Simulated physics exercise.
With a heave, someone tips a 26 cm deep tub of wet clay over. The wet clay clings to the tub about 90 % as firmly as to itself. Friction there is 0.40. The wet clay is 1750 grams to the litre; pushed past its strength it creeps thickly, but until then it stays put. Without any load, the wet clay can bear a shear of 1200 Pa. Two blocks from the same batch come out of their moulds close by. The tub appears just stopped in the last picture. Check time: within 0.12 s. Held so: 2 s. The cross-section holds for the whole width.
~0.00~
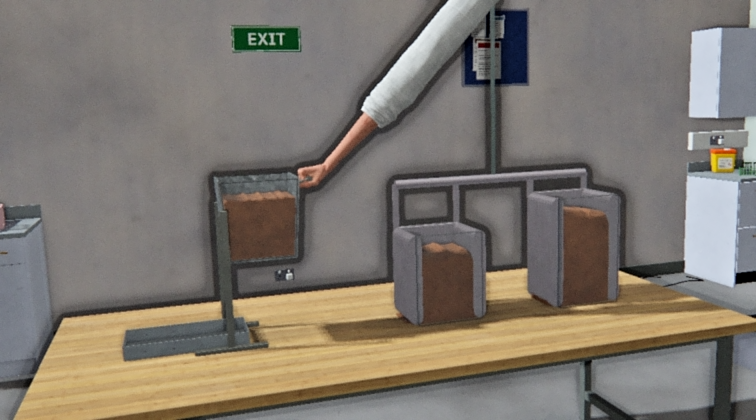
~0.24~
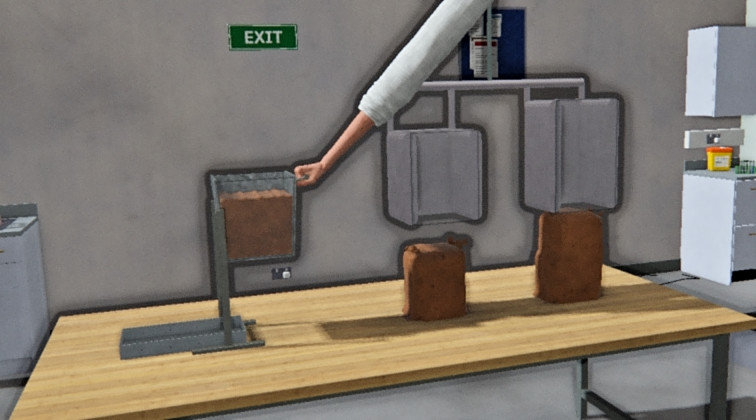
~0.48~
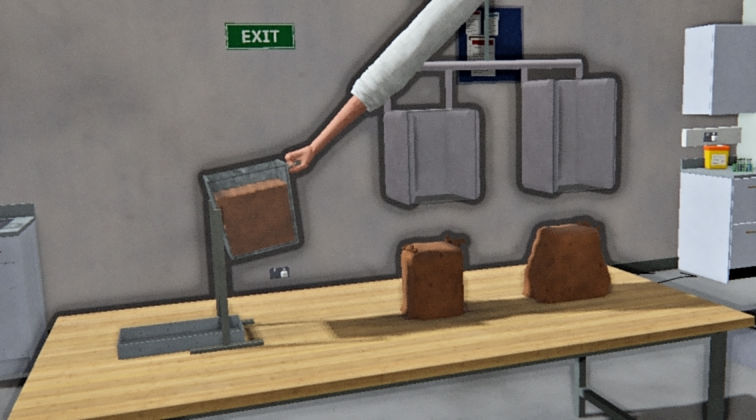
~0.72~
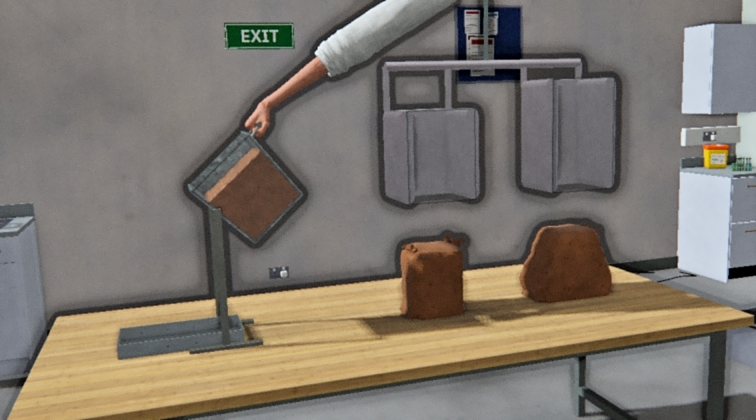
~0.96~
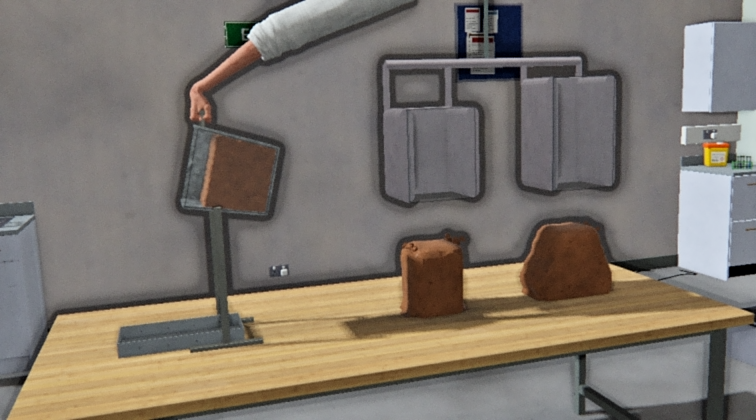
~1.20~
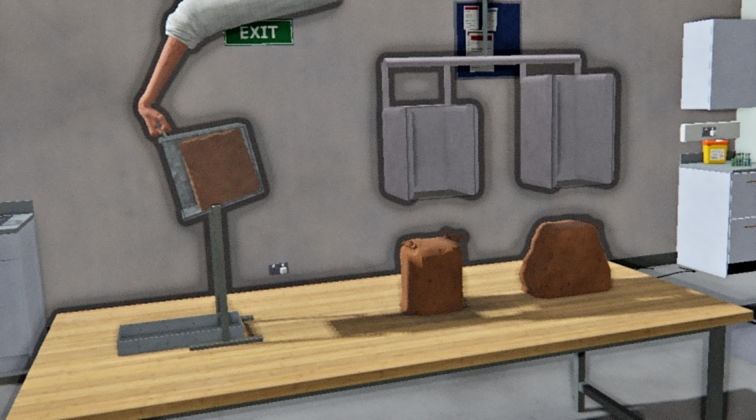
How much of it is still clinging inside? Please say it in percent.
About 44 %.
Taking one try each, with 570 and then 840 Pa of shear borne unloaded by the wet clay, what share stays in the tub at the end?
Going in order, it's 35 % and then 40 %.
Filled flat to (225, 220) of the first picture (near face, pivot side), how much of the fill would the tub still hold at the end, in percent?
100 %.
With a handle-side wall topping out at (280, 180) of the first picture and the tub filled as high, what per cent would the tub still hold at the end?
Some 100 percent would still be in the tub at the end.
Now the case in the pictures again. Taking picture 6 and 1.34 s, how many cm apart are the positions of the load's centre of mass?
It has gone close to 2 cm.
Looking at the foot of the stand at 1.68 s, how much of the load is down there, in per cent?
0 per cent.
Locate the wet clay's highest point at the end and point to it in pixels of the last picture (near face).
Looking at the last picture, I'd put it at about (220, 163).
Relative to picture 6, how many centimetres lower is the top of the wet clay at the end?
The top ends up some 10 cm below its level in the last picture.
After 1.34 s, the tub is at 102 degrees and holds 100 %.
After 1.51 s, the tub is at 102 degrees and holds 100 %.
After 1.68 s, the tub is at 102 degrees and holds 87 %.
After 1.85 s, the tub is at 102 degrees and holds 72 %.
After 3.20 s, at the end, the tub is at 102 degrees and holds 44 %.
